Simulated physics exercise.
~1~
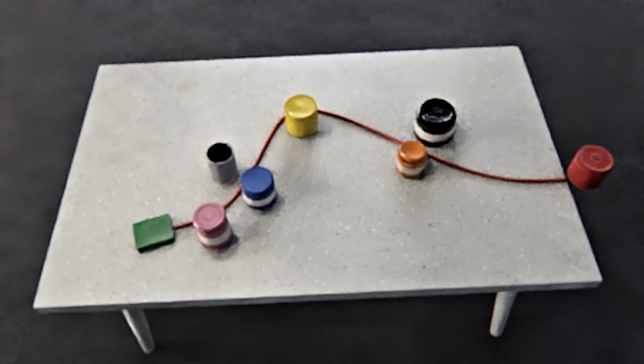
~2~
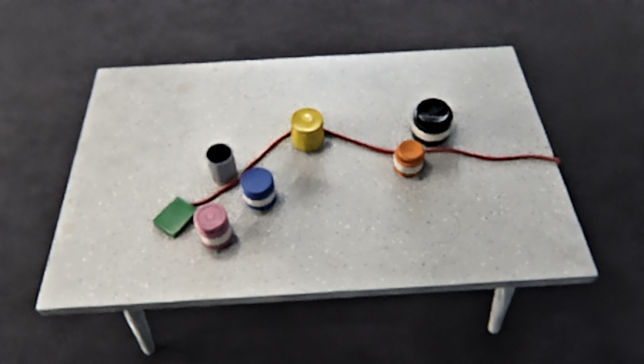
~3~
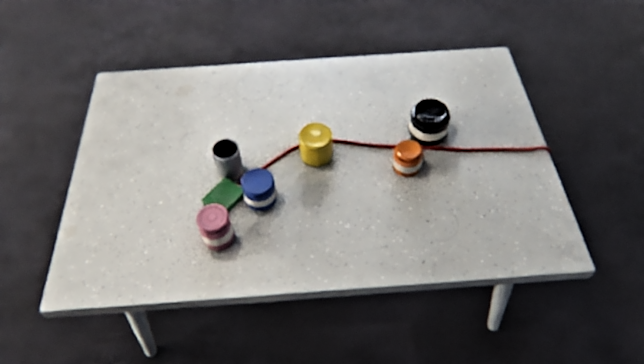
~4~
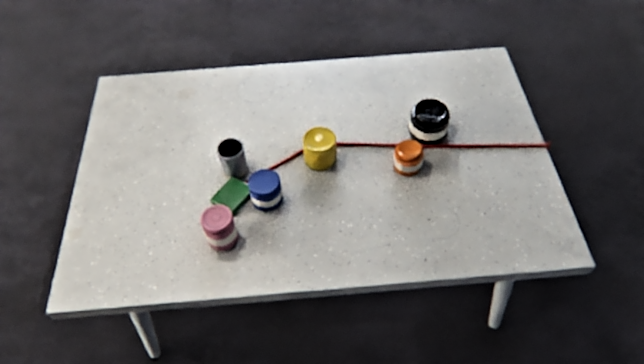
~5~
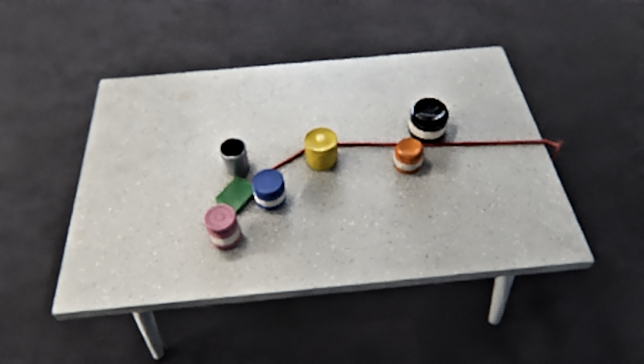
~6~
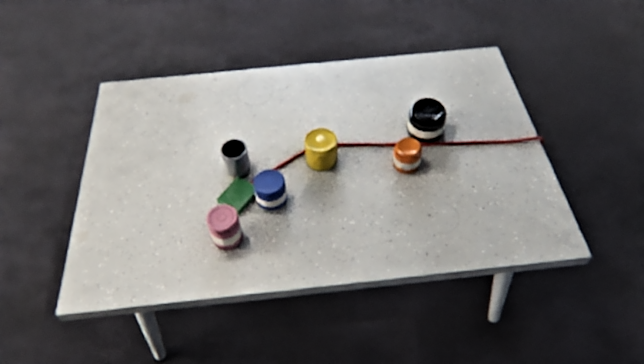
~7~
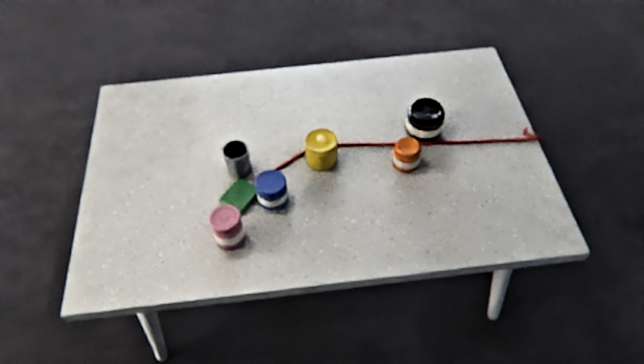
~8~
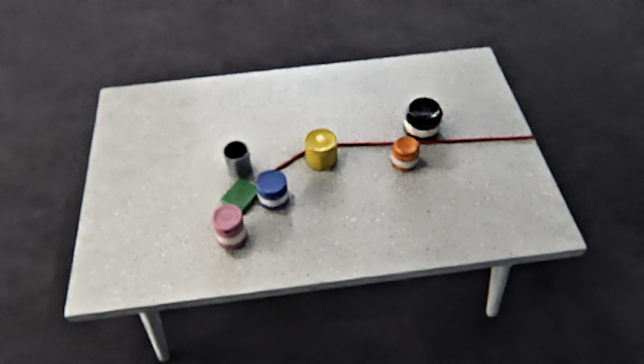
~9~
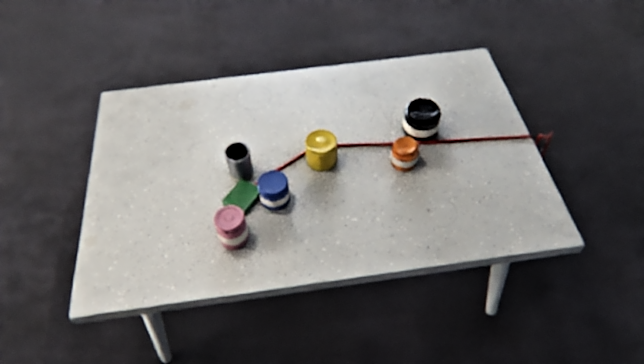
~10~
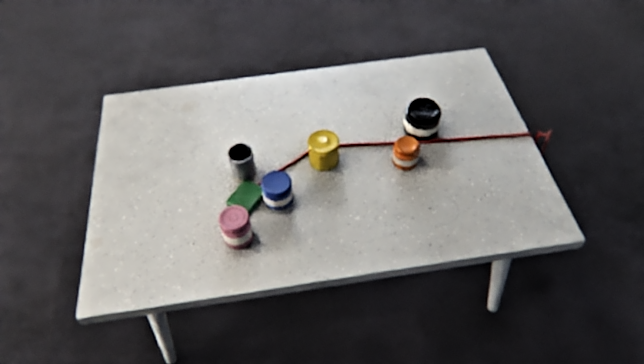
A pale table with slim legs stands on a dark floor, seen from above at an angle that drifts slightly sideways. A dark red cable runs from a green block at the left, past pink, blue and yellow containers and a grey mug, then by orange and black jars to a red cylinder at the right edge. The red cylinder drops out of sight, and the cable pulls the green block up and rightward while the yellow tub slides a little right and down. The block comes to rest between the upright mug and the blue canister, with the cable stretched over the right edge.
